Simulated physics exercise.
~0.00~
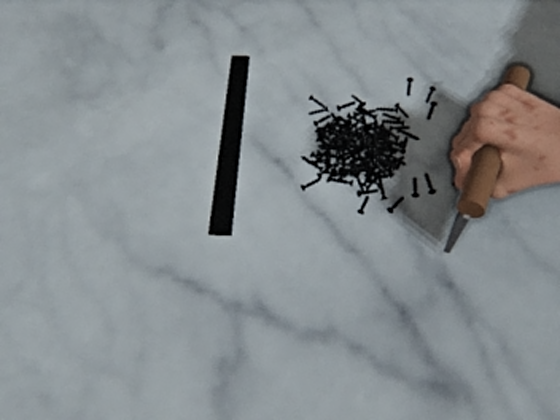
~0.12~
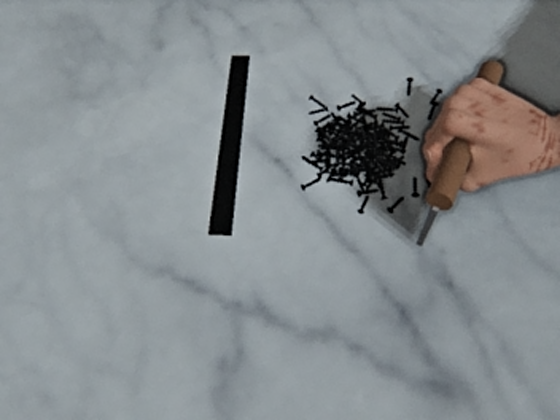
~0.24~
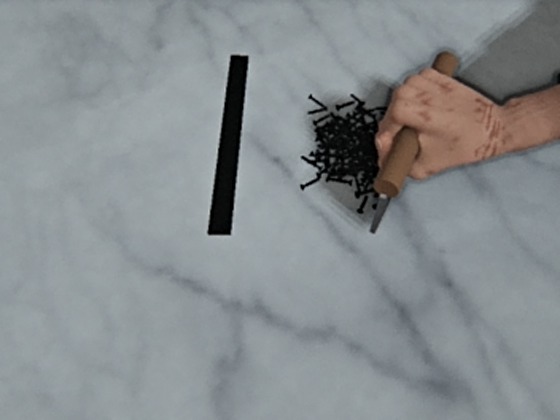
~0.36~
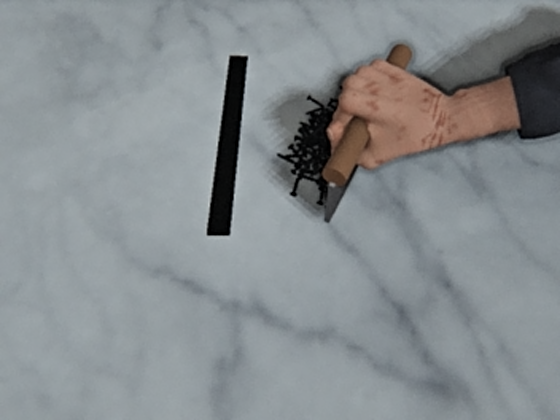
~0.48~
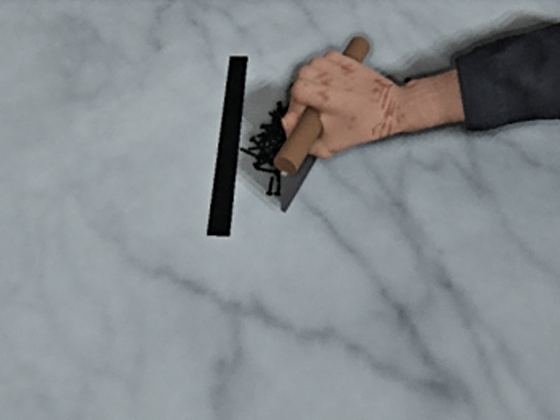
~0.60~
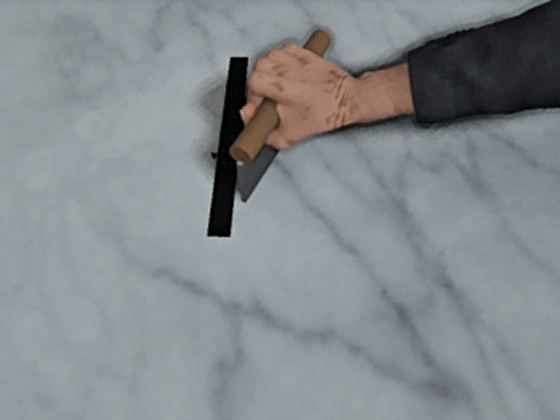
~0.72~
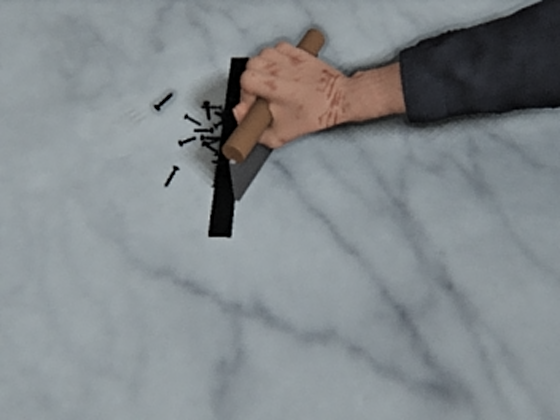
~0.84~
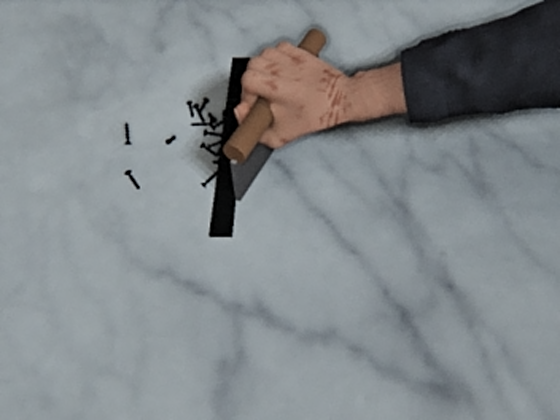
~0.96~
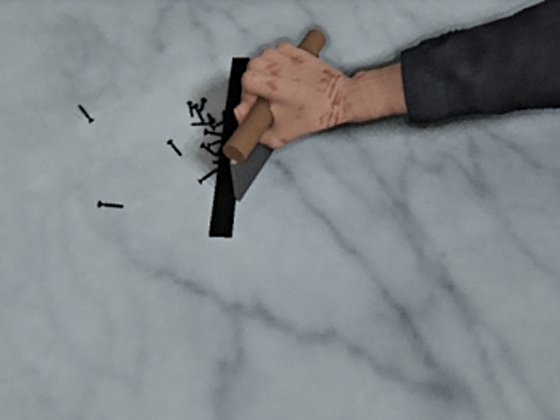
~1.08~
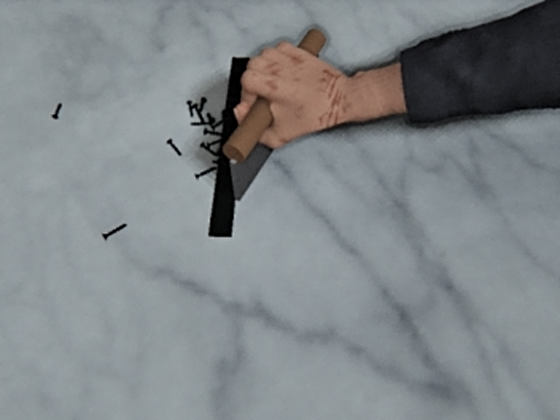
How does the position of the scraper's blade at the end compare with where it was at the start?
At the start the blade is on the right, beyond the heap of screws, and by the end it is farther left and slightly higher, resting at the black strip.
